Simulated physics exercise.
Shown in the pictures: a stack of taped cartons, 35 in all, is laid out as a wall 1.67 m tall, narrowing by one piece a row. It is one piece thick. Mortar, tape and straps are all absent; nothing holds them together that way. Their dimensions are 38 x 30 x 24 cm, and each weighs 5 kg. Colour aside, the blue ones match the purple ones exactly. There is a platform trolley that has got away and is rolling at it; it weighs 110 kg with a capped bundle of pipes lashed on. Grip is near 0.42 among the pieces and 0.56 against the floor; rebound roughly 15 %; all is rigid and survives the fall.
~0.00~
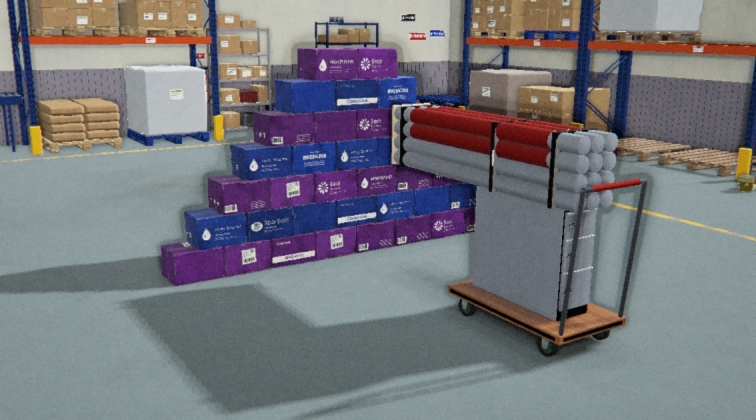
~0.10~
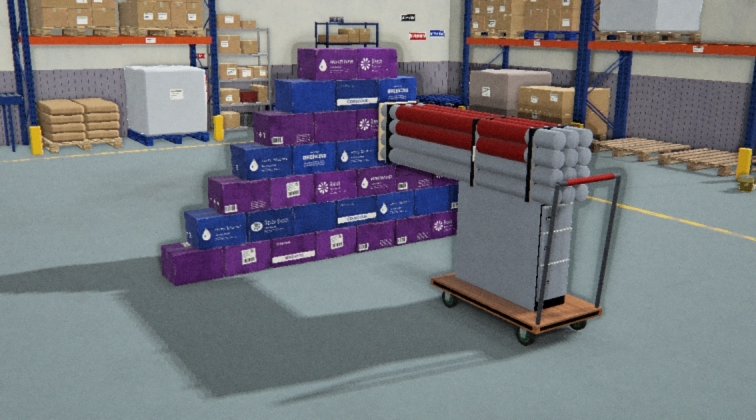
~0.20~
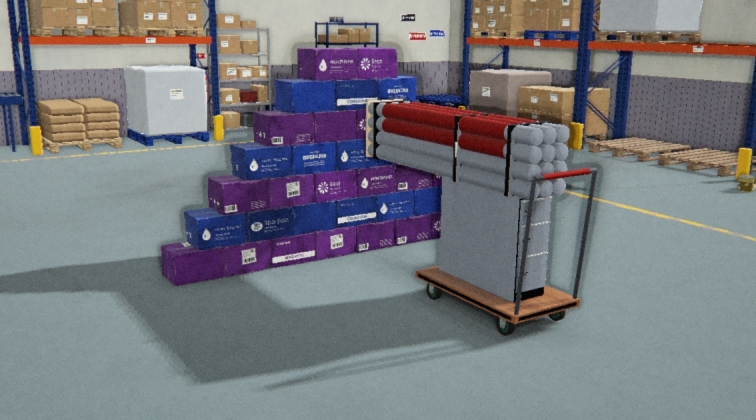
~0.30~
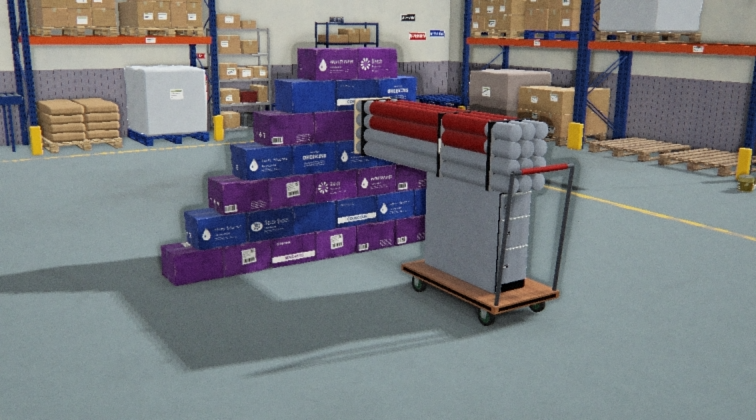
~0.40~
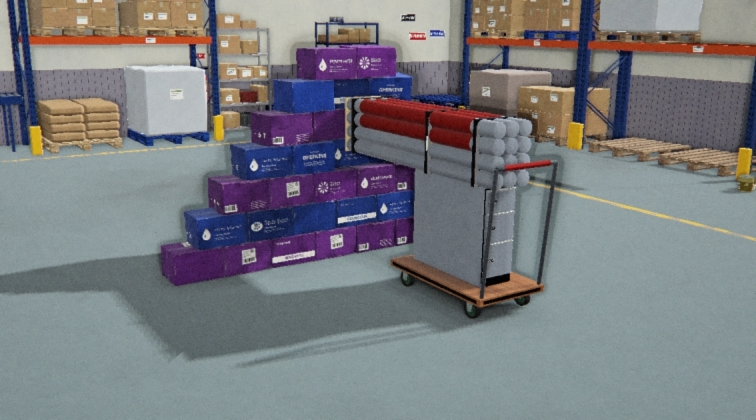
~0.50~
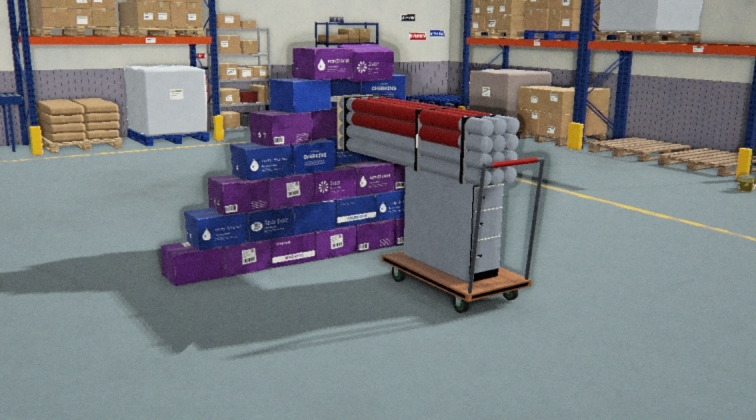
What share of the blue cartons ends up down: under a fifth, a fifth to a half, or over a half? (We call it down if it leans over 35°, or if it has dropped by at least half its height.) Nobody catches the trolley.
A fifth to a half.
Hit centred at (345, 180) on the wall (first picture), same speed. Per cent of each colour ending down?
Purple 40, blue 60 per cent.
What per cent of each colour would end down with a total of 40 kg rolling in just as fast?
Result: Purple 20, blue 30 %.
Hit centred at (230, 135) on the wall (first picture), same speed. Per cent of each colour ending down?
Purple 0 %, blue 0 %.
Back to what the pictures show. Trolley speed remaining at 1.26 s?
About 0.5 m/s.
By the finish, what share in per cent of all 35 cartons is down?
Roughly 30 percent.
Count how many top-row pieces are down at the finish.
Count: 2.
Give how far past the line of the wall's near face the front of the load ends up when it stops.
I'd say around 95 cm, more or less.
After 0.66 s, load 39 cm past the wall's line, still rolling; none of the 15 blue cartons down (0 of 35 in all colours); top blue carton leaning 5°; top purple carton shifted 17 cm.
After 0.94 s, load 63 cm past the wall's line, still rolling; 4 of the 15 blue cartons down (8 of 35 in all colours); top blue carton leaning 44°, 37 cm lower; top purple carton leaning 25°, 8 cm lower.
After 1.26 s, load 87 cm past the wall's line, still rolling; 5 of the 15 blue cartons down (10 of 35 in all colours); top blue carton on its side; top purple carton on its side.
After 1.68 s, load 93 cm past the wall's line, stopped; 5 of the 15 blue cartons down (10 of 35 in all colours); top blue carton upside down; top purple carton on its side.
At rest (2.8 s), load 93 cm past the wall's line, stopped; 5 of the 15 blue cartons down (10 of 35 in all colours); top blue carton upside down; top purple carton on its side. That is 33 per cent. As the last picture would show them, middles, top blue carton near (222, 201), top purple carton near (246, 210).
